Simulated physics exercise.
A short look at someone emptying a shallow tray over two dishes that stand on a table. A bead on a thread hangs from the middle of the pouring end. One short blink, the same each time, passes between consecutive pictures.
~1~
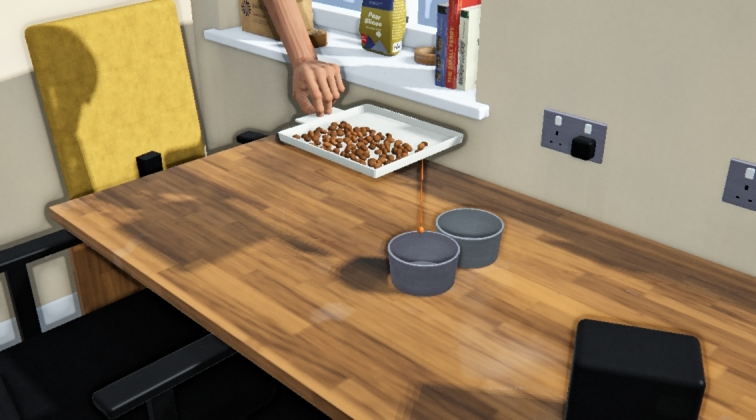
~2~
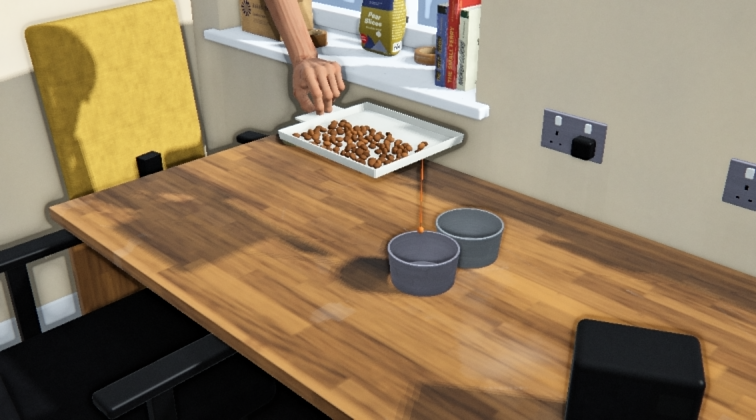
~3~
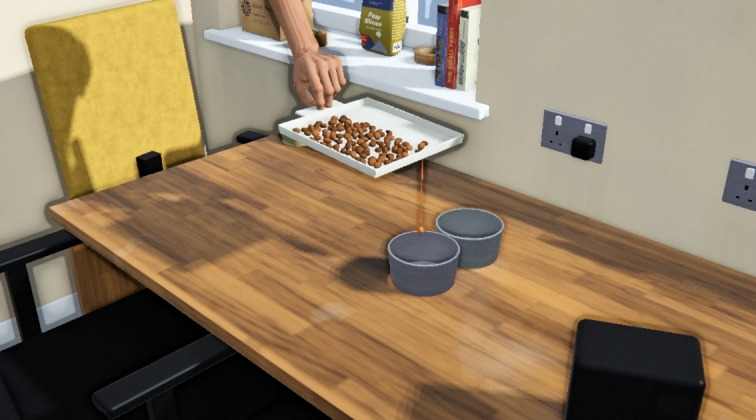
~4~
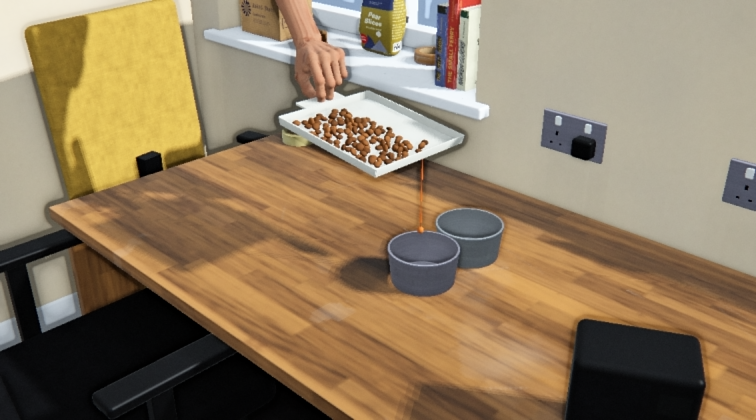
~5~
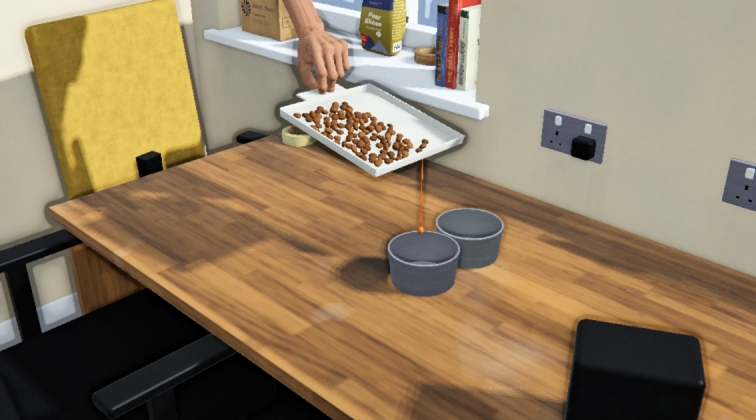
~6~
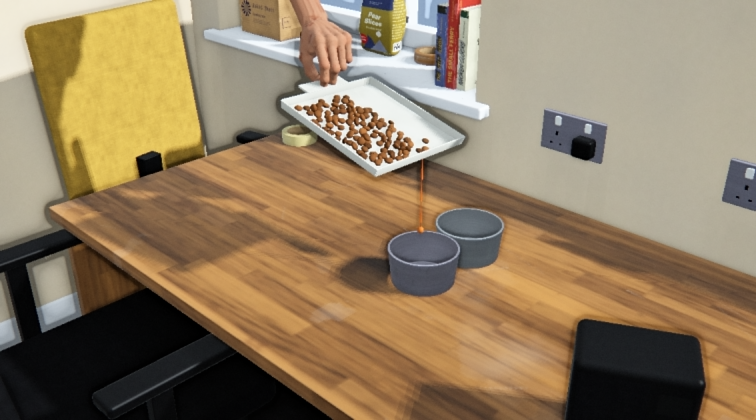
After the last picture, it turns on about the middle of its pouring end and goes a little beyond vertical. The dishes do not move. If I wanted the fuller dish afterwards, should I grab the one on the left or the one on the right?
Grab the left one.
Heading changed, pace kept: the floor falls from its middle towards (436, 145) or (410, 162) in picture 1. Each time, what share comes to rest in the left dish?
About 0 % and 40 %.
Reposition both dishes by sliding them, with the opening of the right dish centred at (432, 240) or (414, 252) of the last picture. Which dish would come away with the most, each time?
The rightmost dish, then the rightmost dish.
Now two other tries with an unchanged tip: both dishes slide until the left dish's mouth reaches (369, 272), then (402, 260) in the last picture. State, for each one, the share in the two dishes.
Result, in turn: 30 %, 70 %.
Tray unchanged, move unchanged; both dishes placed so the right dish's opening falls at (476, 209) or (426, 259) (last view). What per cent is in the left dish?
Trial 1 20%, trial 2 0%.
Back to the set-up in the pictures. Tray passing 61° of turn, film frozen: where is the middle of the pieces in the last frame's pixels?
(408, 135).
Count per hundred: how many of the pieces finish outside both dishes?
It comes to some 30 in a hundred.
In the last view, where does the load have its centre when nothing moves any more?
Somewhere close to (440, 279) in the last picture.
Soon, tray tipped steeply; nearly all on the tray; a stray few in the air.
A while on, tray tipped past a quarter turn; about two thirds on the tray; a small part in the left dish; a stray few in the right dish; a stray few outside both; about a quarter in the air.
Towards the end, tray tipped past a quarter turn; about half in the left dish; about a quarter in the right dish; about a third outside both.
Finally, tray tipped past a quarter turn; about half in the left dish; about a quarter in the right dish; about a third outside both.
